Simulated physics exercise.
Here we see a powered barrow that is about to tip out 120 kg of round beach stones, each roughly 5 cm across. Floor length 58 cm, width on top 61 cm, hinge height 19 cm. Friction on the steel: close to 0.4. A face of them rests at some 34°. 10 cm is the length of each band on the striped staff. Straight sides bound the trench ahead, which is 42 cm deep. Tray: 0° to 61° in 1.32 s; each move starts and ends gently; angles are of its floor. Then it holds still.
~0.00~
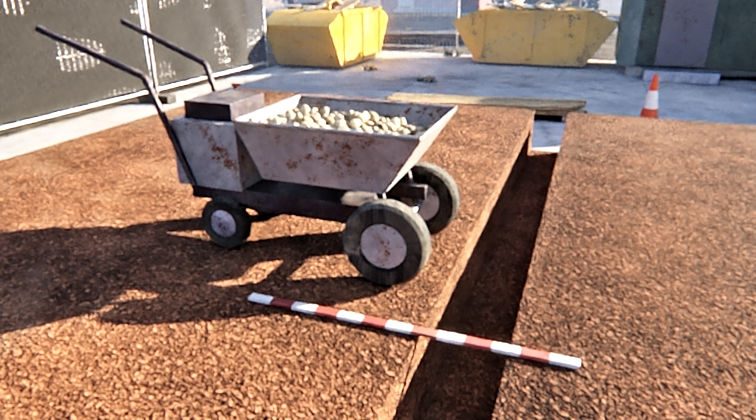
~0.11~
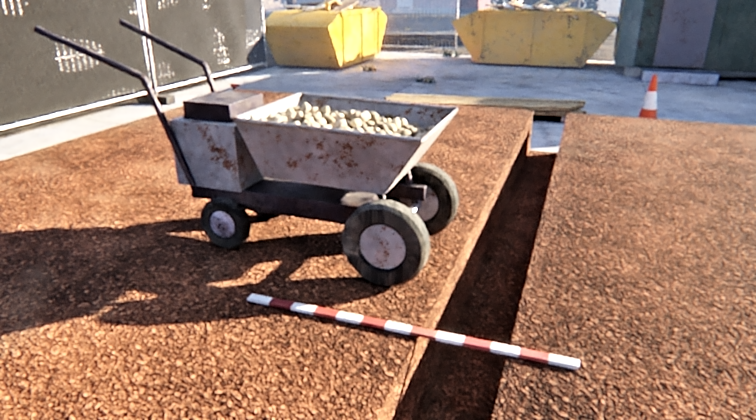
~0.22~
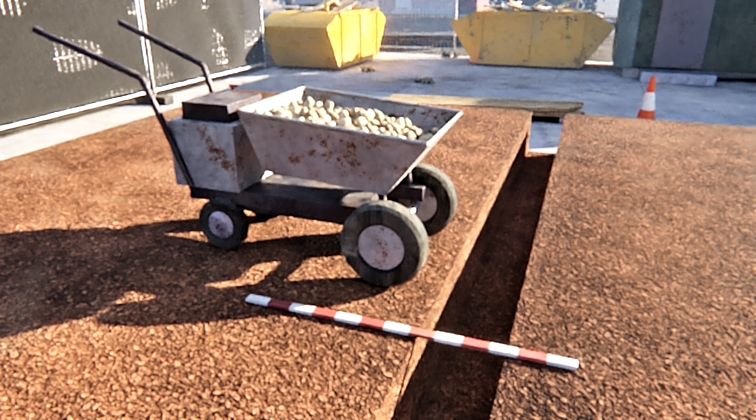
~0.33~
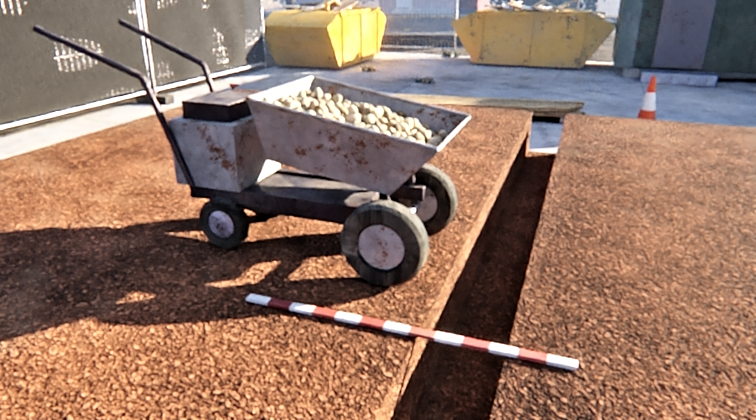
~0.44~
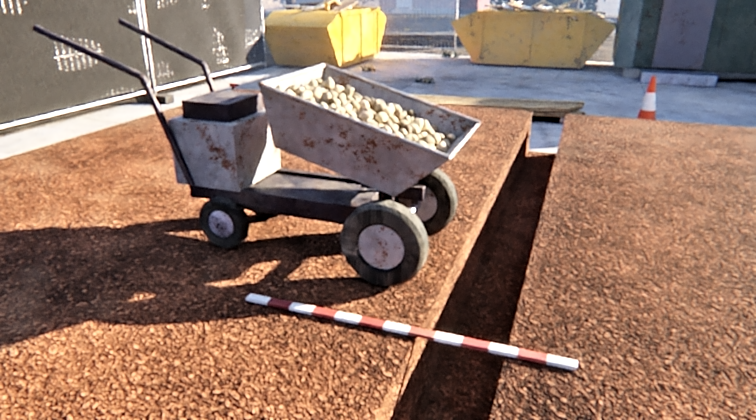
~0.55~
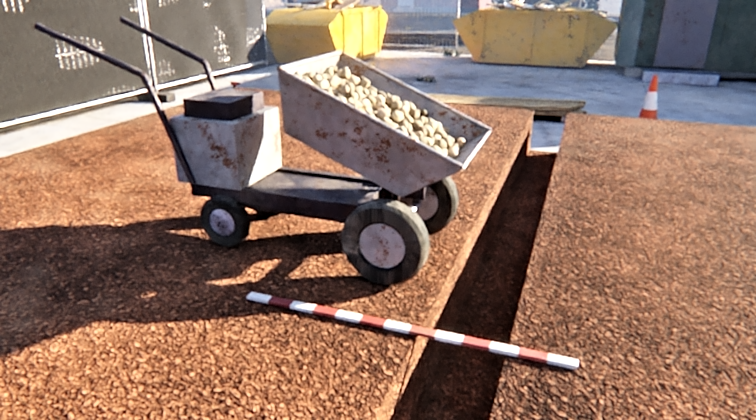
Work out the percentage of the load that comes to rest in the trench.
It works out at about 29 per cent of the load.
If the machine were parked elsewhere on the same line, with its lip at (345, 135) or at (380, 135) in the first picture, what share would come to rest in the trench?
The first gives about 80 percent and the second about 60 percent.
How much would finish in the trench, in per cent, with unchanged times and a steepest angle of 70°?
In that case some 30 per cent.
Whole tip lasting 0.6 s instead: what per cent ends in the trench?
With that change, it comes to around 20 per cent.
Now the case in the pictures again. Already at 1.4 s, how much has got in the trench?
Some 5 per cent.
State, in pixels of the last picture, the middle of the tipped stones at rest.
Their middle ends up near (561, 278).
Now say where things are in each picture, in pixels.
In the first picture, the tray is at 0°, its lip at (421, 139); the top of the load is at (339, 115).
In the second picture, lip at (422, 141), floor tilted 1°, highest stones at (339, 115); the stones move at 0.2 m/s on average.
In the third picture, lip at (428, 145), floor tilted 5°, highest stones at (312, 108); the stones move at 0.3 m/s on average.
In the fourth picture, lip at (438, 150), floor tilted 10°, highest stones at (314, 98); the stones move at 0.4 m/s on average.
In the fifth picture, lip at (450, 158), floor tilted 16°, highest stones at (322, 87); the stones move at 0.5 m/s on average.
In the sixth picture, lip at (463, 168), floor tilted 23°, highest stones at (335, 75); the stones move at 0.6 m/s on average.
After 1.0 s the floor is at 51°; 100 % in the tray; the foremost stones are at (496, 197).
After 1.4 s the floor is at 61°; 70 % in the tray, 4 % in the trench, 26 % past the trench; the foremost stones are at (604, 287).
After 1.8 s the floor is at 61°; 41 % in the tray, 5 % in the trench, 53 % past the trench; the foremost stones are at (701, 309).
After 3.7 s the floor is at 61°; 16 % in the tray, 29 % in the trench, 55 % past the trench; the foremost stones are past the picture's edge.
